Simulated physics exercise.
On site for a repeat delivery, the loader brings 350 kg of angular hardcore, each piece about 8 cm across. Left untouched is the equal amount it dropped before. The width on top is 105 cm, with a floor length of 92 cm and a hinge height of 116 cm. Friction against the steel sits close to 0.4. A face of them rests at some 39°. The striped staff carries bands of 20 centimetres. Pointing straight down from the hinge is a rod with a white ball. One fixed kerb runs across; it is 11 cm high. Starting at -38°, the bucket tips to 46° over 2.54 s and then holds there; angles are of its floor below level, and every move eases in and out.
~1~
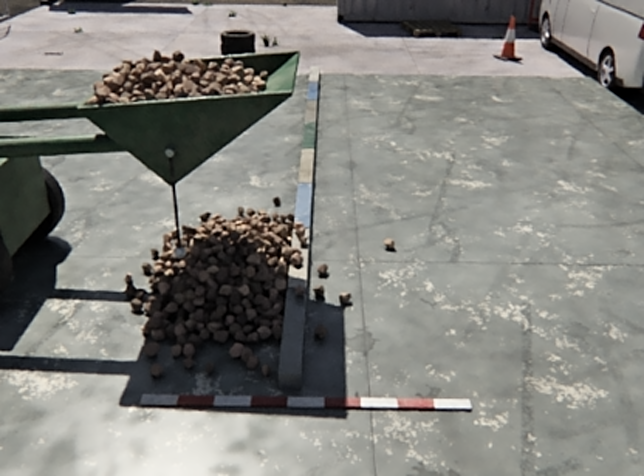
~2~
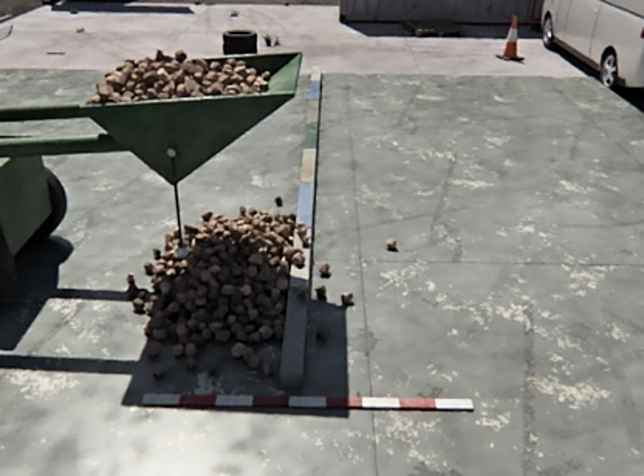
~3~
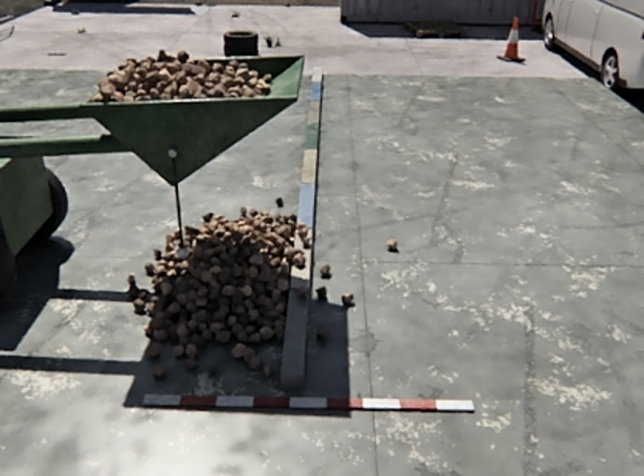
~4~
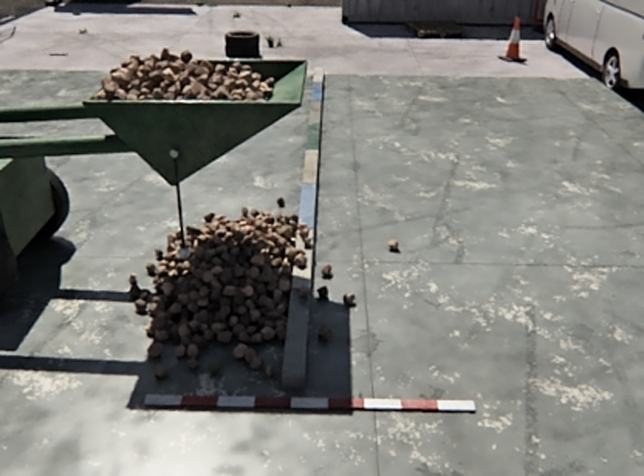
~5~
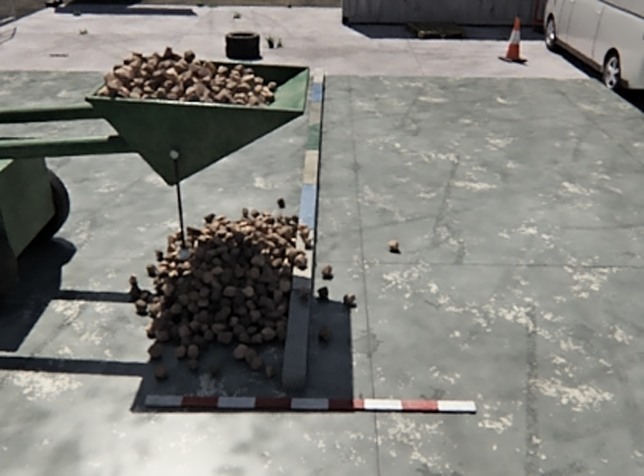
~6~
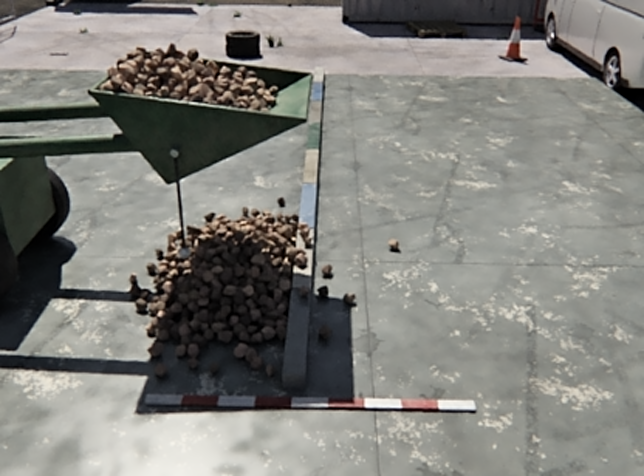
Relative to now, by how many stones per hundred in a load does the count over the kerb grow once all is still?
It grows by roughly 65 per hundred.
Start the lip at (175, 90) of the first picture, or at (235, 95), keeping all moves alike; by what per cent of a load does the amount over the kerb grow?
Around 0 percent, then around 20 percent.
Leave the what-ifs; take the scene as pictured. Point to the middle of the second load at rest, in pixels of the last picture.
(328, 264).
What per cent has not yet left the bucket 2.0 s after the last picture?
Still inside: Some 5 %.
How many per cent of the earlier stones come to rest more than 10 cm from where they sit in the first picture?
0 %.
Then, 1.3 s after the last picture the floor is at 33°; in per cent of one load, 92 in the bucket, 106 on this side of the kerb, 1 over the kerb; the foremost stones are at (335, 265).
Then, 2.0 s after the last picture the floor is at 46°; in per cent of one load, 5 in the bucket, 140 on this side of the kerb, 55 over the kerb; the foremost stones are at (420, 271).
Then, 2.4 s after the last picture the floor is at 46°; in per cent of one load, 0 in the bucket, 135 on this side of the kerb, 65 over the kerb; the foremost stones are at (450, 271).
Then, 5.1 s after the last picture the floor is at 46°; in per cent of one load, 0 in the bucket, 134 on this side of the kerb, 66 over the kerb; the foremost stones are at (453, 266). Net gain over the kerb, 65.
